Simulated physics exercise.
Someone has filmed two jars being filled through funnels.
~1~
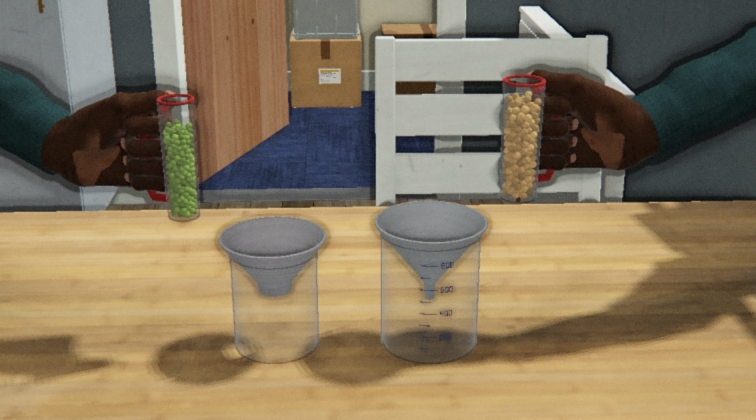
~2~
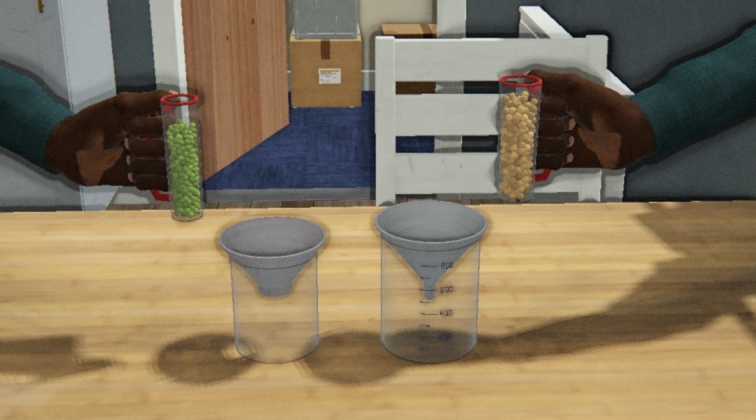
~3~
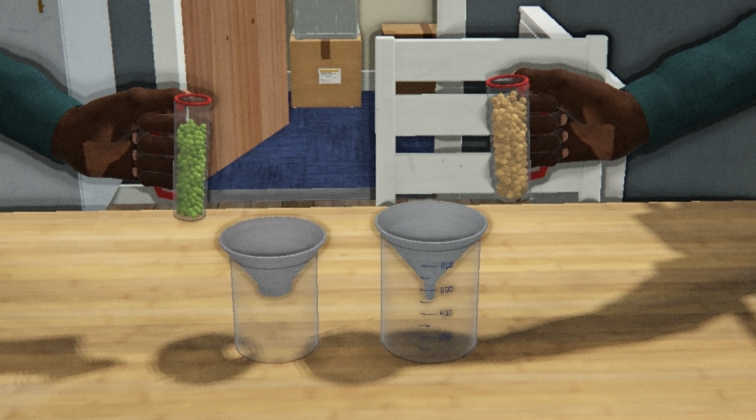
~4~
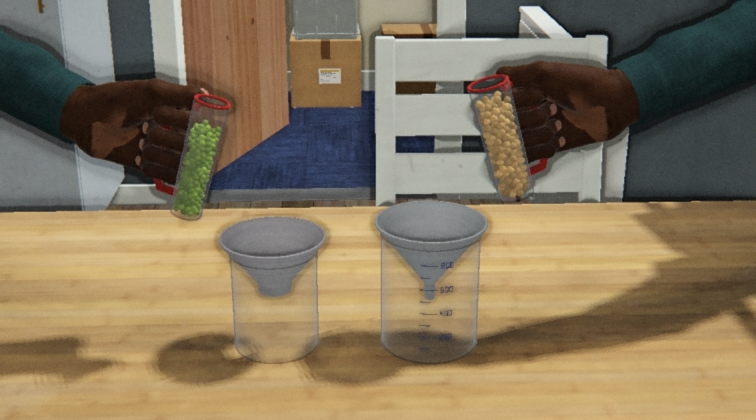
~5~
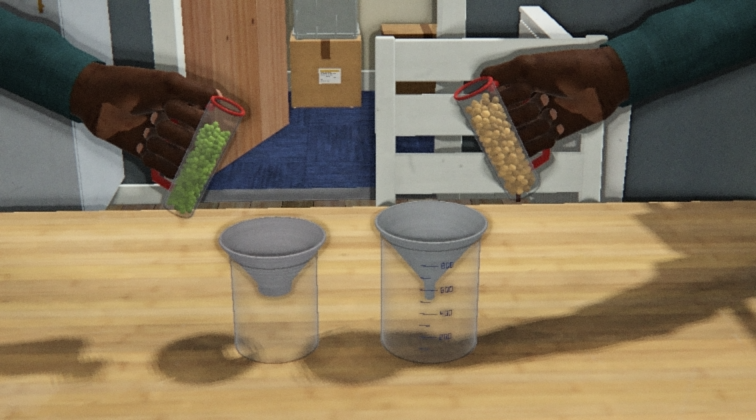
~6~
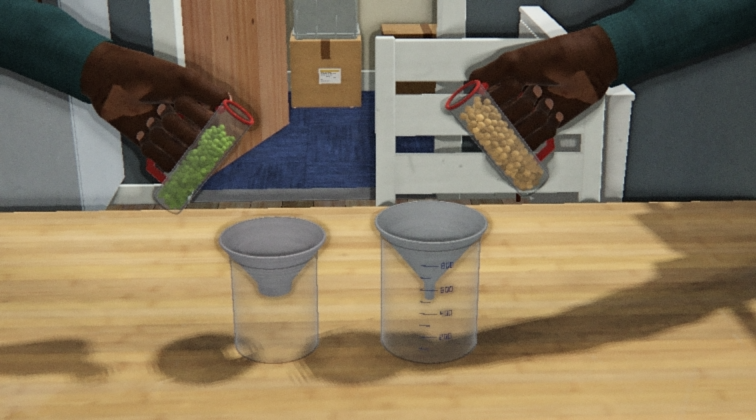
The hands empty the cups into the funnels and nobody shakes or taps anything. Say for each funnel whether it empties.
Left funnel passes it all, right funnel holds most of it back.
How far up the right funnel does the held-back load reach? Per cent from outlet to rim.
Some 85 per cent.
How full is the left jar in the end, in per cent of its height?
Close to 15 per cent.
Then, 0.42 s on from there, left, the whole lot still in the cup; right, the whole lot still in the cup.
Then, 0.78 s on from there, left, all but a few still in the cup, only a few in or over the funnel; right, all but a few still in the cup, a little in or over the funnel.
Then, 1.09 s on from there, left, near a third still in the cup, near half in or over the funnel, near a quarter down in the jar; right, near half still in the cup, near half in or over the funnel.
In the end, left, the whole lot down in the jar; right, the whole lot stuck in the funnel, none at all down in the jar.
